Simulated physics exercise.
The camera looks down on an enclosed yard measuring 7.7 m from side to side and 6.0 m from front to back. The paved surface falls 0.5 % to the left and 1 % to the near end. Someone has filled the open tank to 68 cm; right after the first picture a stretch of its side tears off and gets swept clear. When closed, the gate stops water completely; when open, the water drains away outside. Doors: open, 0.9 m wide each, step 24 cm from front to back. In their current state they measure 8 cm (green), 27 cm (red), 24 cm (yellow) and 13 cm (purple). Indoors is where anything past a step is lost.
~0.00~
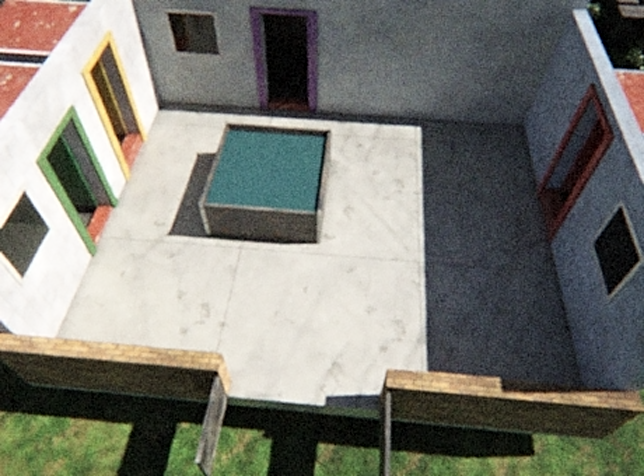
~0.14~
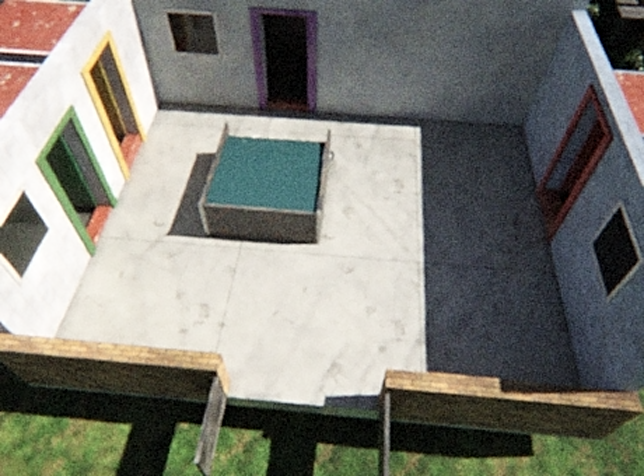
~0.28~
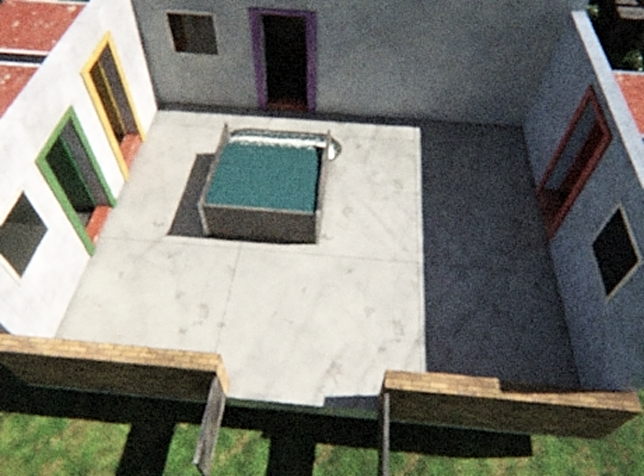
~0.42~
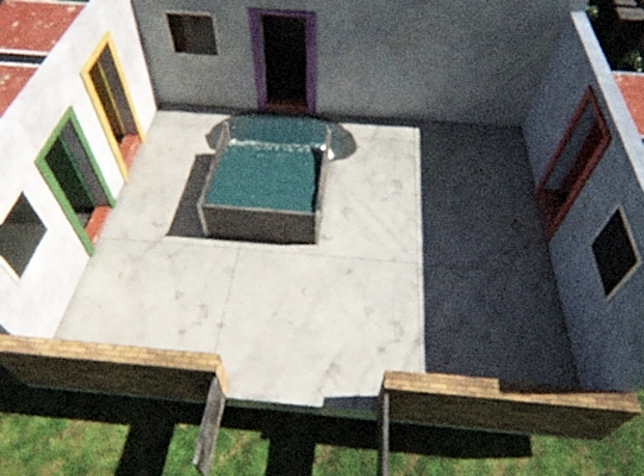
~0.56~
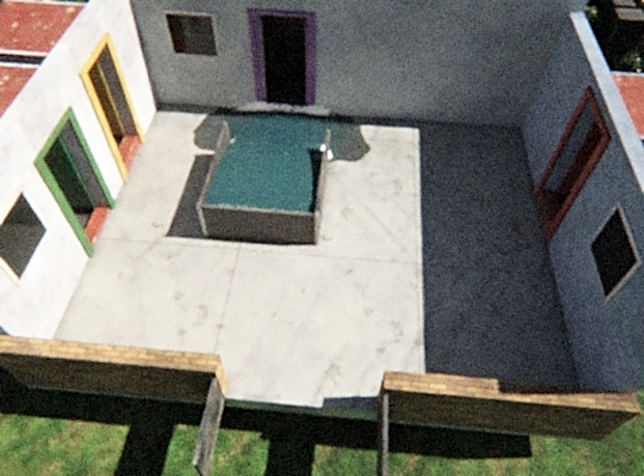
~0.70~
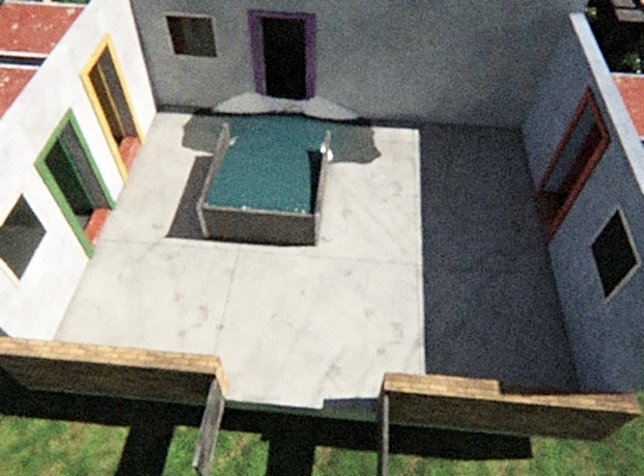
A walled yard with a pale paved floor, partly in shadow on the right, is seen from above by a still camera. An open tank of teal water stands left of centre, with green and yellow doorways on the left, a purple one behind, a red one on the right, and low brick walls in front. The tank's far side gives way, and water pours out behind it, spreading sideways and back to the rear wall near the purple doorway.
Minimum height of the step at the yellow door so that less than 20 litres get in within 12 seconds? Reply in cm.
Roughly 8.5 cm.
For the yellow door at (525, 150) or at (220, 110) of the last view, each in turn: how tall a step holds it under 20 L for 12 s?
You'd want roughly 12.5 cm there first, then roughly 21 cm.
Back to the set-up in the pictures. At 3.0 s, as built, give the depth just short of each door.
Green door 4 cm, red door 3 cm, yellow door 13 cm, purple door 23 cm.
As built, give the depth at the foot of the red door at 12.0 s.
About 1.5 centimetres deep.
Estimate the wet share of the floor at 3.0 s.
Near 40 per cent of the open floor.
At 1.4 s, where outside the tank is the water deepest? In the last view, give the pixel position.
Around (276, 113).
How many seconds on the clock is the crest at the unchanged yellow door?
The level tops out near 3.4 seconds.
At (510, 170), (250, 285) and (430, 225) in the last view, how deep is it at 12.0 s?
Approx. 2 / 5 / 2 cm.
After 1.4 s water covers 15 % of the floor, deepest (44 cm) near (276, 113); it has not reached the yellow door.
After 3.0 s water covers 40 % of the floor, deepest (30 cm) near (160, 105); 13 cm at the yellow door, 0 litres in over its 24 cm step.
After 12.0 s water covers 95 % of the floor, deepest (8 cm) near (42, 365); 4 cm at the yellow door, 0 litres in over its 24 cm step.
At the yellow door as built, the water arrived by 1.9 s and peaked near 14 cm at 3.4 s.
Run again over the same 12 s with other heights there, 33 litres in over 7 cm, 9 litres over 10.5 cm. The limit of 20 litres is kept from about 8.5 cm up.
